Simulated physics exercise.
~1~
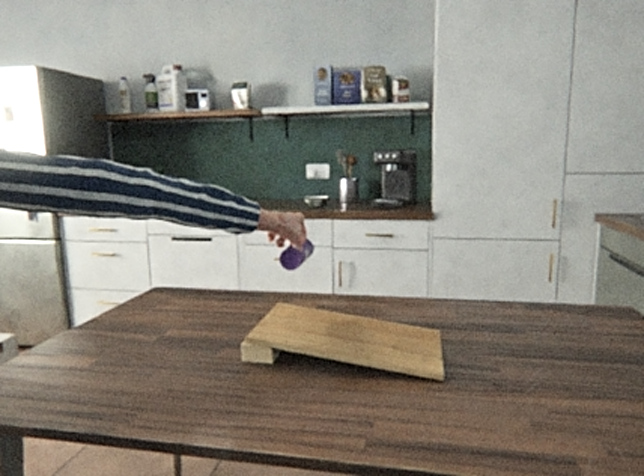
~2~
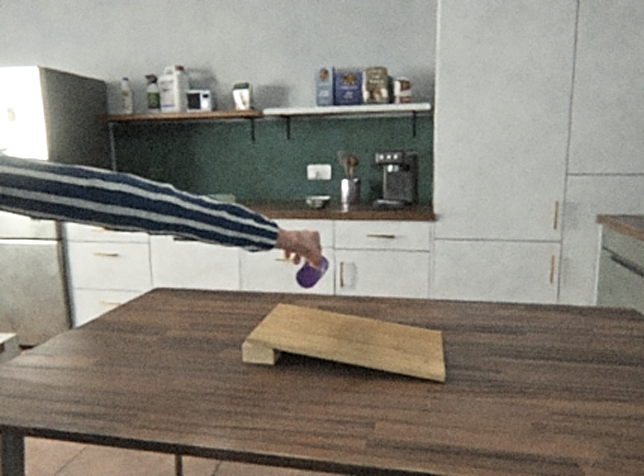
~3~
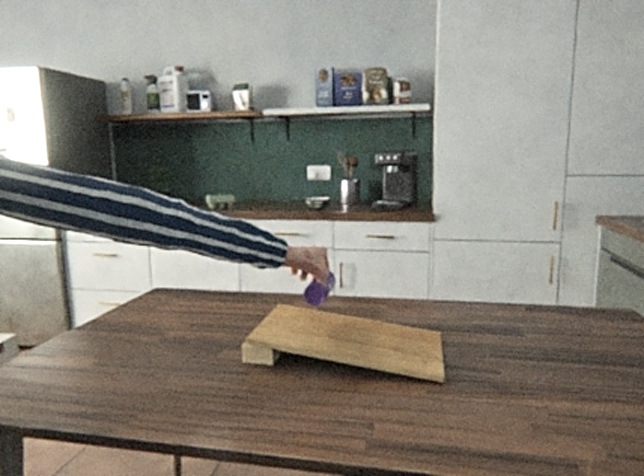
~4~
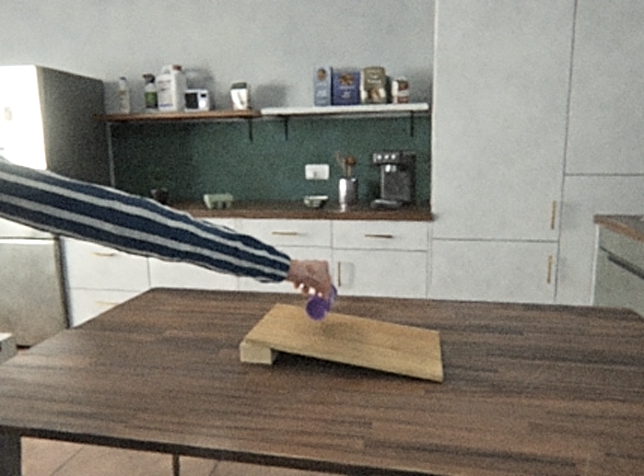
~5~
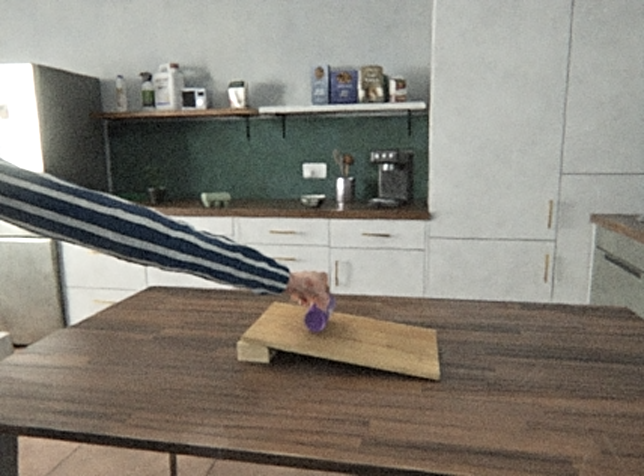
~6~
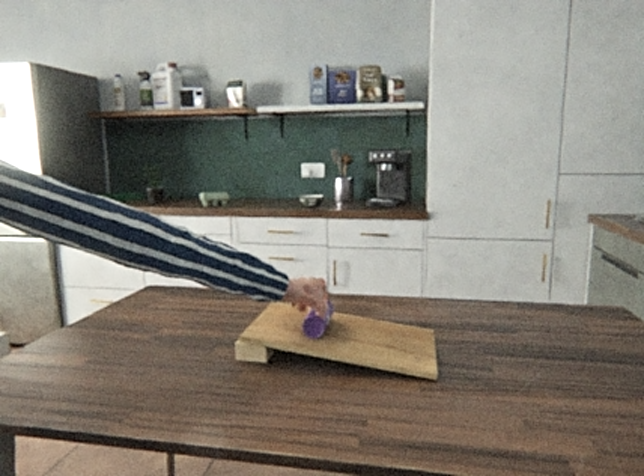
In a kitchen, a hand in a striped sleeve carried a small purple shaker rightward and down over a wooden table, then set it on a propped-up wooden board and kept hold of it.
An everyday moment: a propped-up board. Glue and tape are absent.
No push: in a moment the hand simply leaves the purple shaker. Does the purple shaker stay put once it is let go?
No, it is moving toward the lower end.
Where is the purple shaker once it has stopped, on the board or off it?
The purple shaker comes off the board.
Then, 1.00 s after the last picture, purple shaker rolled well along near (432, 338).
Then, 1.80 s after the last picture, purple shaker now off the board.
Then, 2.60 s after the last picture, things are still on the move.
By the end, off the board, purple shaker. The purple shaker slides or rolls down.
